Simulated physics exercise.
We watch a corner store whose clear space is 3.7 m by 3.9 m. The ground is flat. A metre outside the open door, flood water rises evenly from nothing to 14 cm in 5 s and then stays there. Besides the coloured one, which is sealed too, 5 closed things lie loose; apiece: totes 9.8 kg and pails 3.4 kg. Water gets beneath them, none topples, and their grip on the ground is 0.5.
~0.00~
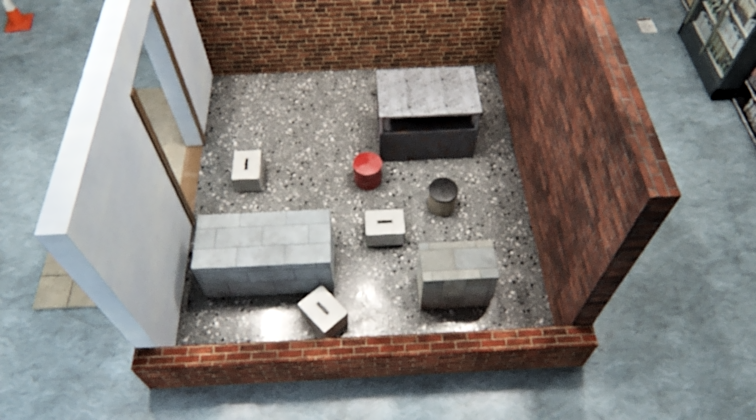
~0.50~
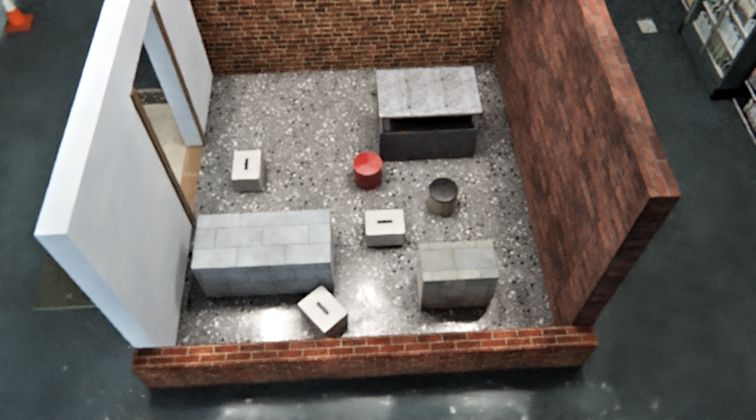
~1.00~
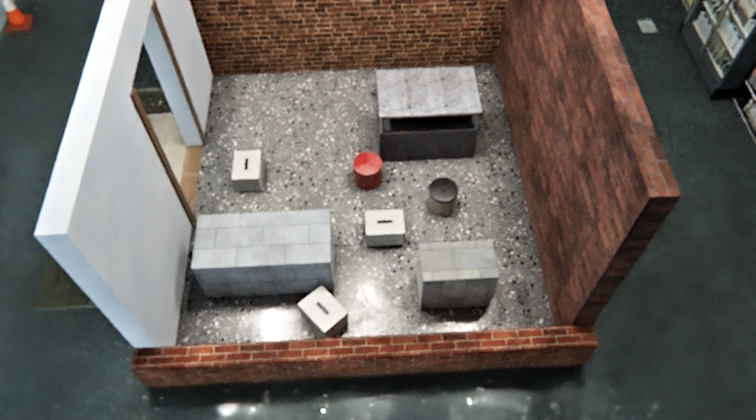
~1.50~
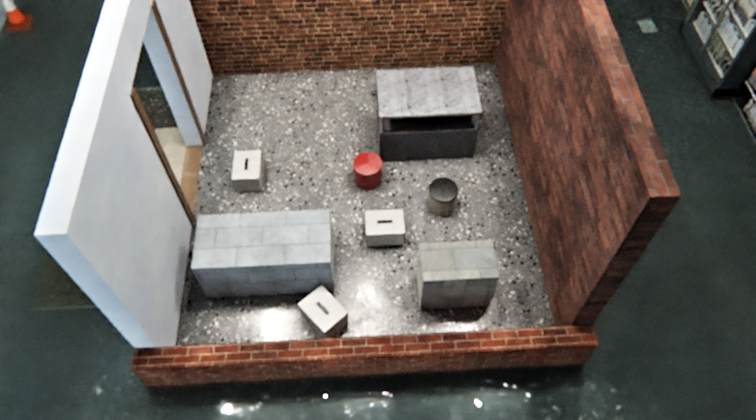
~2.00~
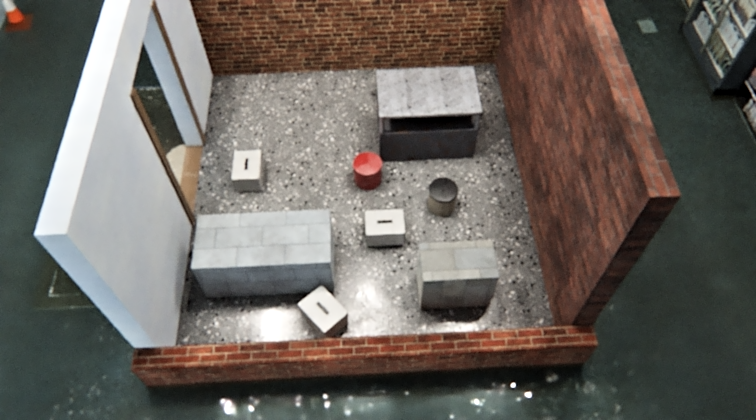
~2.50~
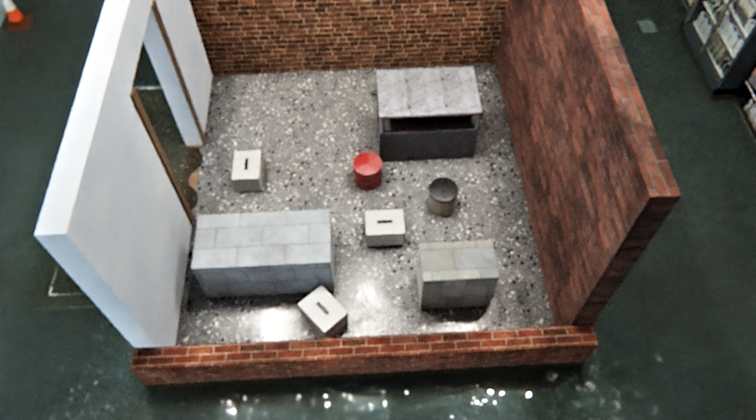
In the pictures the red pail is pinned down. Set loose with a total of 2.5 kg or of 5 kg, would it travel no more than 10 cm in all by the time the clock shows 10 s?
I expect that only the higher weight holds it.
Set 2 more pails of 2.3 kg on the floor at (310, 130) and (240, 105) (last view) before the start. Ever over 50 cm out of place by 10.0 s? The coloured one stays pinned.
In turn: More, less.
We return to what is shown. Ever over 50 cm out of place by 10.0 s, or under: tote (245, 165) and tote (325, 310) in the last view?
In that order: More, short of it.
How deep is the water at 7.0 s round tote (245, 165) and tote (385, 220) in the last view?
About 4 and 3 cm.
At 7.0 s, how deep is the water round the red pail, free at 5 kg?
About 3 cm.
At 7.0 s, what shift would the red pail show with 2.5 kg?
Roughly 10 cm.
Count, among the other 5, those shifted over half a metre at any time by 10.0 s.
2 of them.
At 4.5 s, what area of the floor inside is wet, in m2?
About 2.0 m2.
After 3.5 s the red pail would be 0 cm from its start with 2.5 kg and 0 cm from its start with 5 kg; 0 cm of water round it then.
After 4.5 s the red pail would be 0 cm from its start with 2.5 kg and 0 cm from its start with 5 kg; 0 cm of water round it then.
After 7.0 s the red pail would be 13 cm from its start with 2.5 kg and 0 cm from its start with 5 kg; 3 cm of water round it then.
After 10.0 s the red pail would be 25 cm from its start with 2.5 kg and 0 cm from its start with 5 kg; 5 cm of water round it then.
